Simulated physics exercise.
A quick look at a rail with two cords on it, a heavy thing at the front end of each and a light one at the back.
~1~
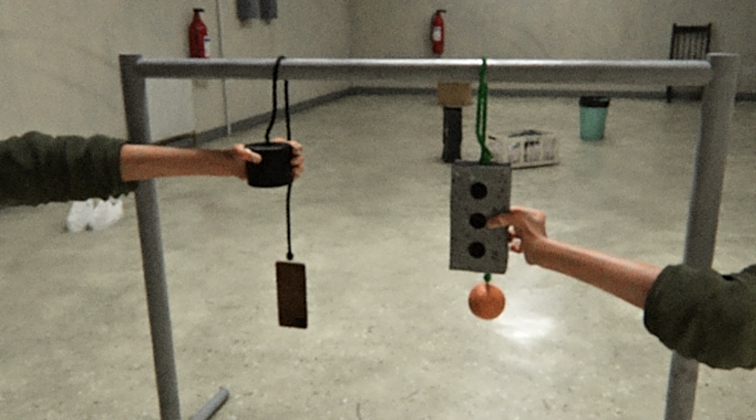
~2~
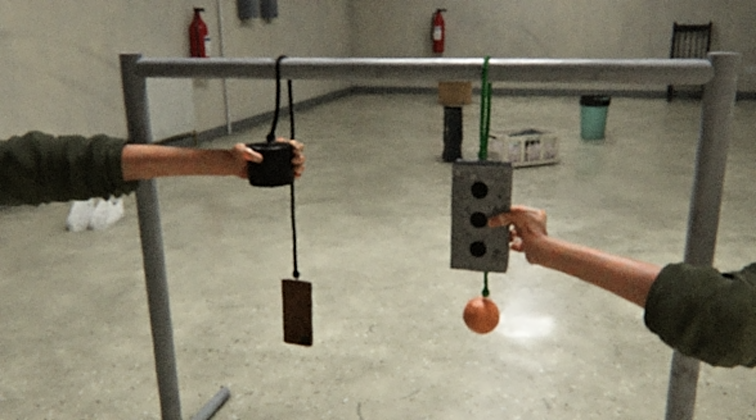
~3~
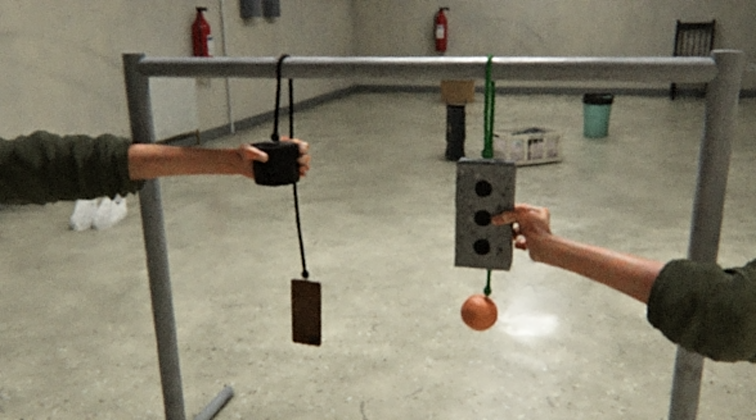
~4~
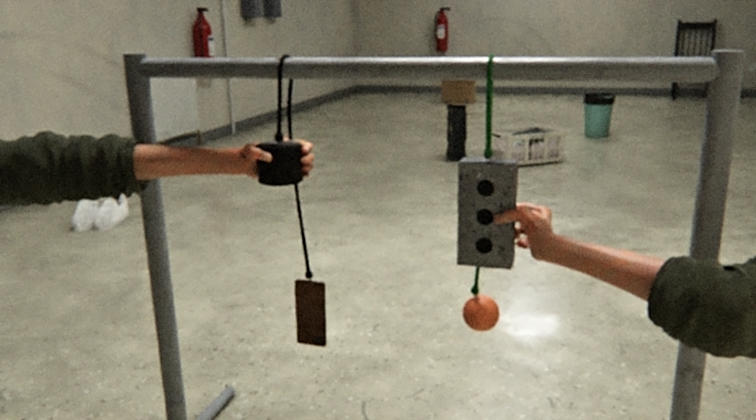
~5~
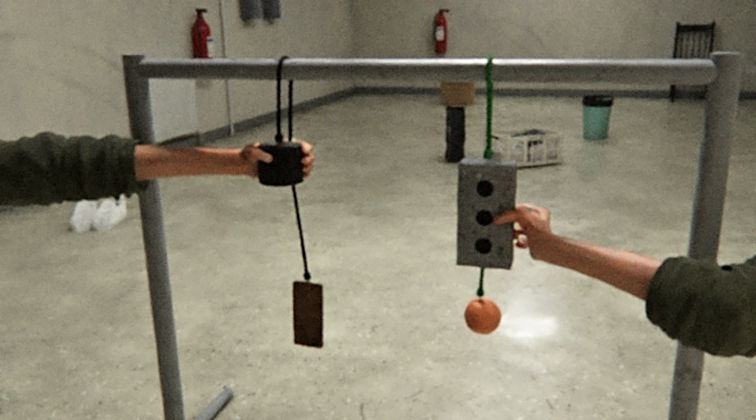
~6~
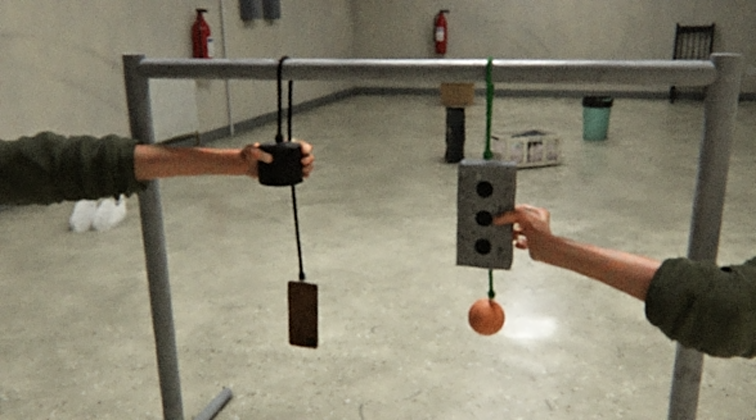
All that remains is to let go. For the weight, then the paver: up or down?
As it turns out, the weight runs down to the floor. The paver drops.
Then, 0.28 s on from there, weight dropping near (285, 236); paver dropping near (483, 298).
Then, 0.54 s on from there, weight on the floor; paver on the floor.
In the end, weight on the floor; paver on the floor. The weight drops and the paver pulls its rope through.
